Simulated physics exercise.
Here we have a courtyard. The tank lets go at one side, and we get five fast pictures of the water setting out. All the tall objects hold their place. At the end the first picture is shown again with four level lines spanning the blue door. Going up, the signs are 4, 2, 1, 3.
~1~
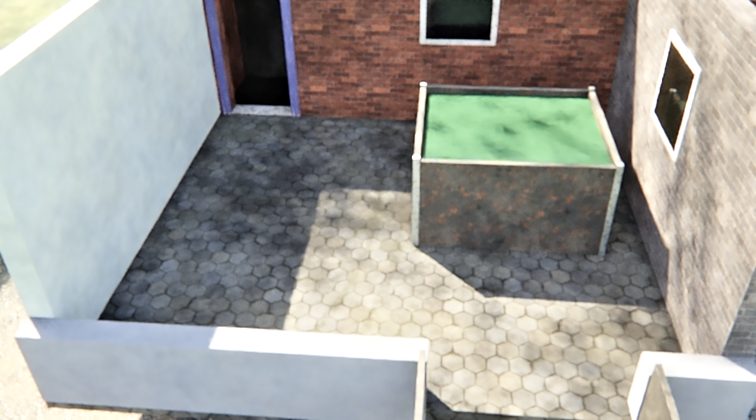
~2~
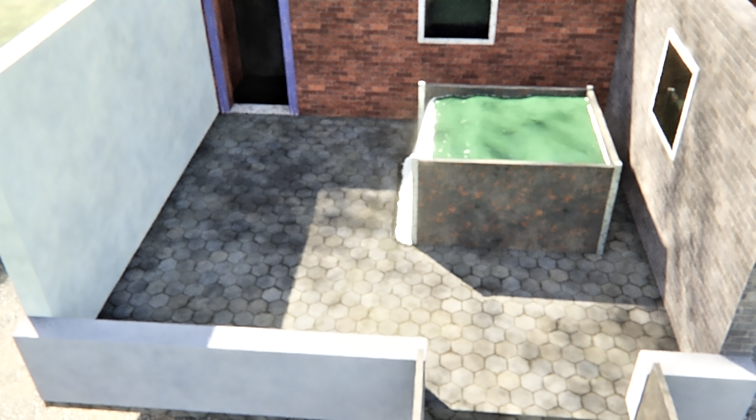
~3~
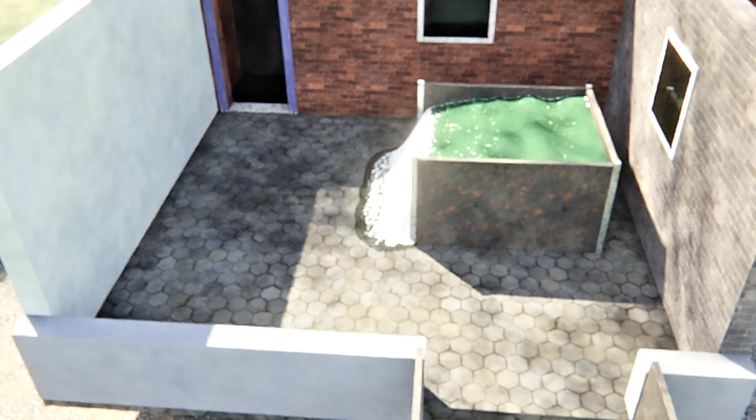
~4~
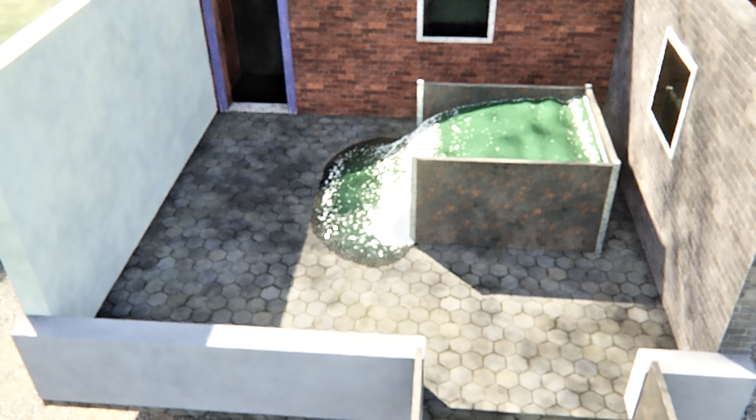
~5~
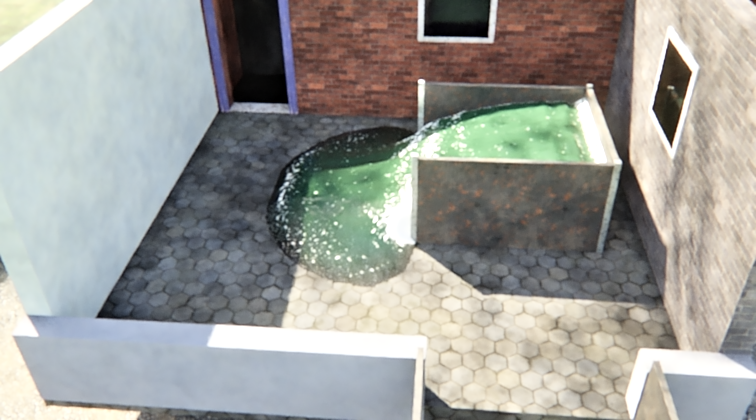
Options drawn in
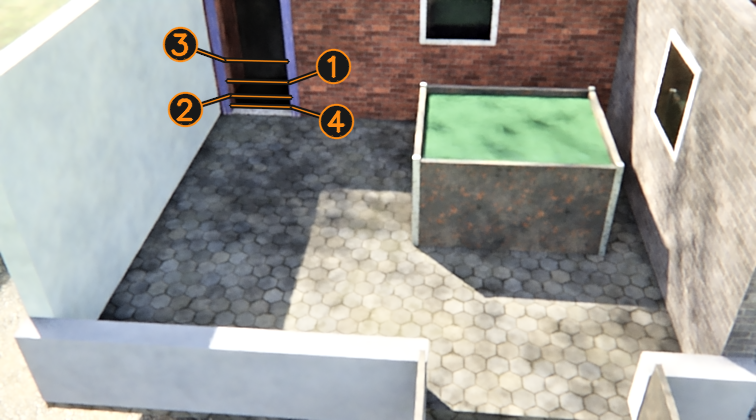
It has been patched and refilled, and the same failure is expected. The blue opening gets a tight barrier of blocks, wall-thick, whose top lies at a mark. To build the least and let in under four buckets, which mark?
1 will do.
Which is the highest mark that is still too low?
The answer is 2.
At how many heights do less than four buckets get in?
Two.
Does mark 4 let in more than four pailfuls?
Yes.
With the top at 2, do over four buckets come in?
Yes, it does.
On the marked copy, 1 at (258, 81); 2 at (260, 96); 3 at (255, 60); 4 at (261, 106); from the bottom up 4, 2, 1, 3.
With 1, a splash gets over, under a bucket.
With 2, about 7 bucketfuls get in.
With 3, nothing gets over.
With 4, some 25 bucketfuls get in.
